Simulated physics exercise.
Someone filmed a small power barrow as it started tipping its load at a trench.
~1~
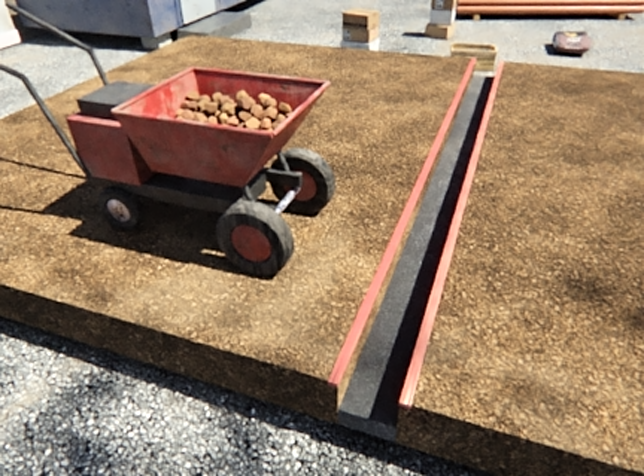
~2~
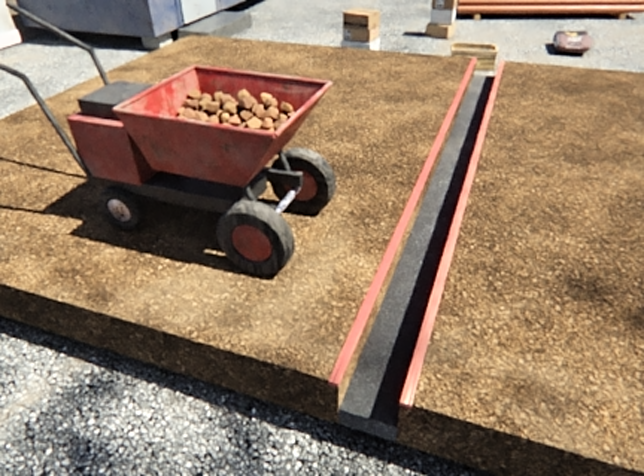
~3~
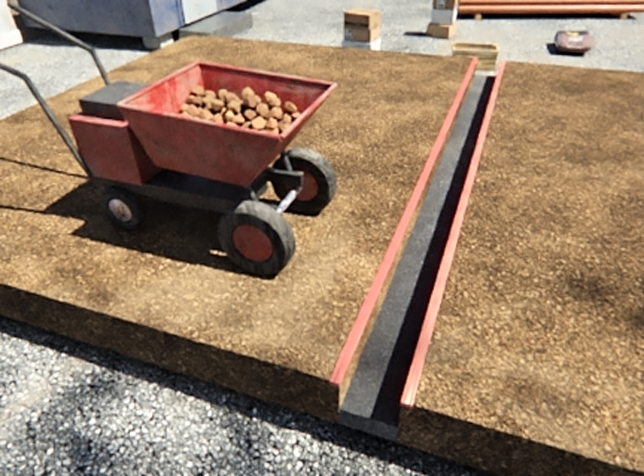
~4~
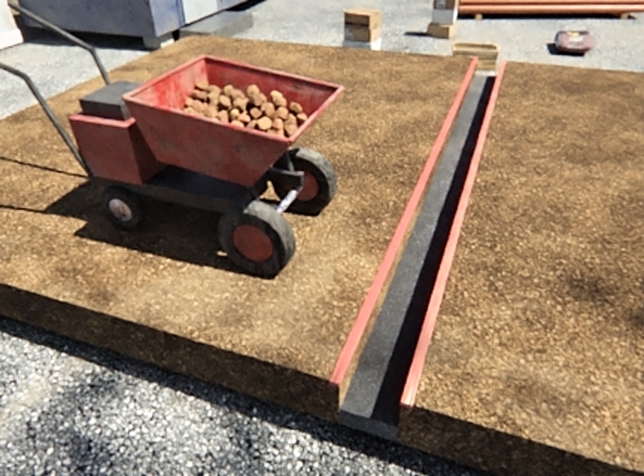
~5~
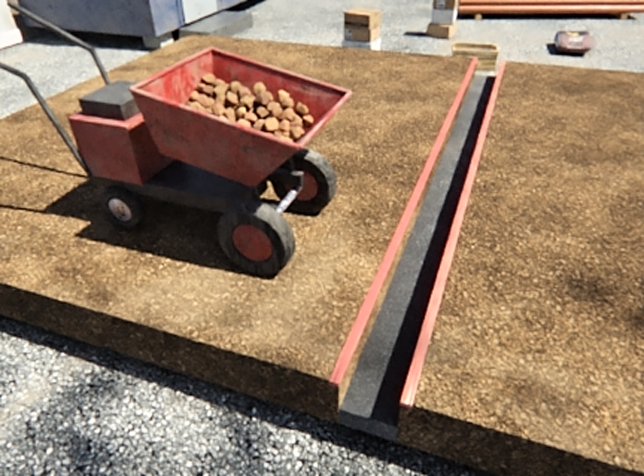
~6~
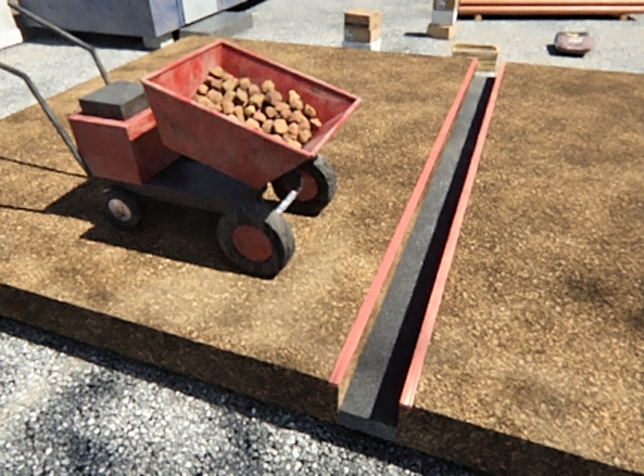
A broad bed of brown, gritty earth lies in bright sun with grey gravel along its front edge, seen from above at an angle. On the left stands a red power barrow with dark wheels and a load of brown clods, and to its right a narrow, dark trench runs between red edges. The barrow's skip tilts slowly toward the right while its wheels and the camera stay still.
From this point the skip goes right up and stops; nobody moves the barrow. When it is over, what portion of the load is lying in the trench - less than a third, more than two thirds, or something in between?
The load will go in at above two thirds.
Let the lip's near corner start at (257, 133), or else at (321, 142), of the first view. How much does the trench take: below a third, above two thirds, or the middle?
At spot one the answer is beyond two thirds, and at spot two it is less than a third.
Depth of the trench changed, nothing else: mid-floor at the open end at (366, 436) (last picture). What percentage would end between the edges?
It comes out near 90 percent.
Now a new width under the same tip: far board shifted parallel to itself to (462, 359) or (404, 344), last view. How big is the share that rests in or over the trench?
The first case gives close to 100 per cent and the second close to 60 per cent.
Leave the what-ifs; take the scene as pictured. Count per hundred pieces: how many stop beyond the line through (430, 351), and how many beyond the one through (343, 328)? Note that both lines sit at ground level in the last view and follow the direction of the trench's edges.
That's 10 in a hundred for the first and 100 in a hundred for the second.
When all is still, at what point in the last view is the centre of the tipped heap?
Close to (416, 272) in the last picture.
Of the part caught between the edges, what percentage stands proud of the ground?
Around 25 in a hundred.
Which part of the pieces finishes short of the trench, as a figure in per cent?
My estimate is close to 0 in a hundred.
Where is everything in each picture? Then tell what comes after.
The first picture shows lip of the skip at (272, 135), level; top of the load at (228, 111), clay clods; first edge of the trench at (355, 331); far edge at (421, 348), the trench under half as wide as the skip, and about half as deep as wide.
The second picture shows lip of the skip at (275, 136), level; top of the load at (229, 110).
The third picture shows lip of the skip at (281, 138), tipped barely; top of the load at (234, 108).
The fourth picture shows lip of the skip at (289, 142), tipped a little; top of the load at (227, 111).
The fifth picture shows lip of the skip at (299, 148), tipped a little; top of the load at (222, 102).
The sixth picture shows lip of the skip at (311, 156), tipped clearly; top of the load at (230, 98); first edge of the trench at (356, 331); far edge at (422, 348).
Soon, skip tipped steeply; all in the skip.
A while on, skip tipped right over; nearly all in the skip; a small part in or heaped over the trench; a stray few falling.
Towards the end, skip tipped right over; about a quarter in the skip; about two thirds in or heaped over the trench; a small part beyond it.
Finally, skip tipped right over; a stray few in the skip; a stray few short of the trench; most in or heaped over the trench; a small part beyond it.
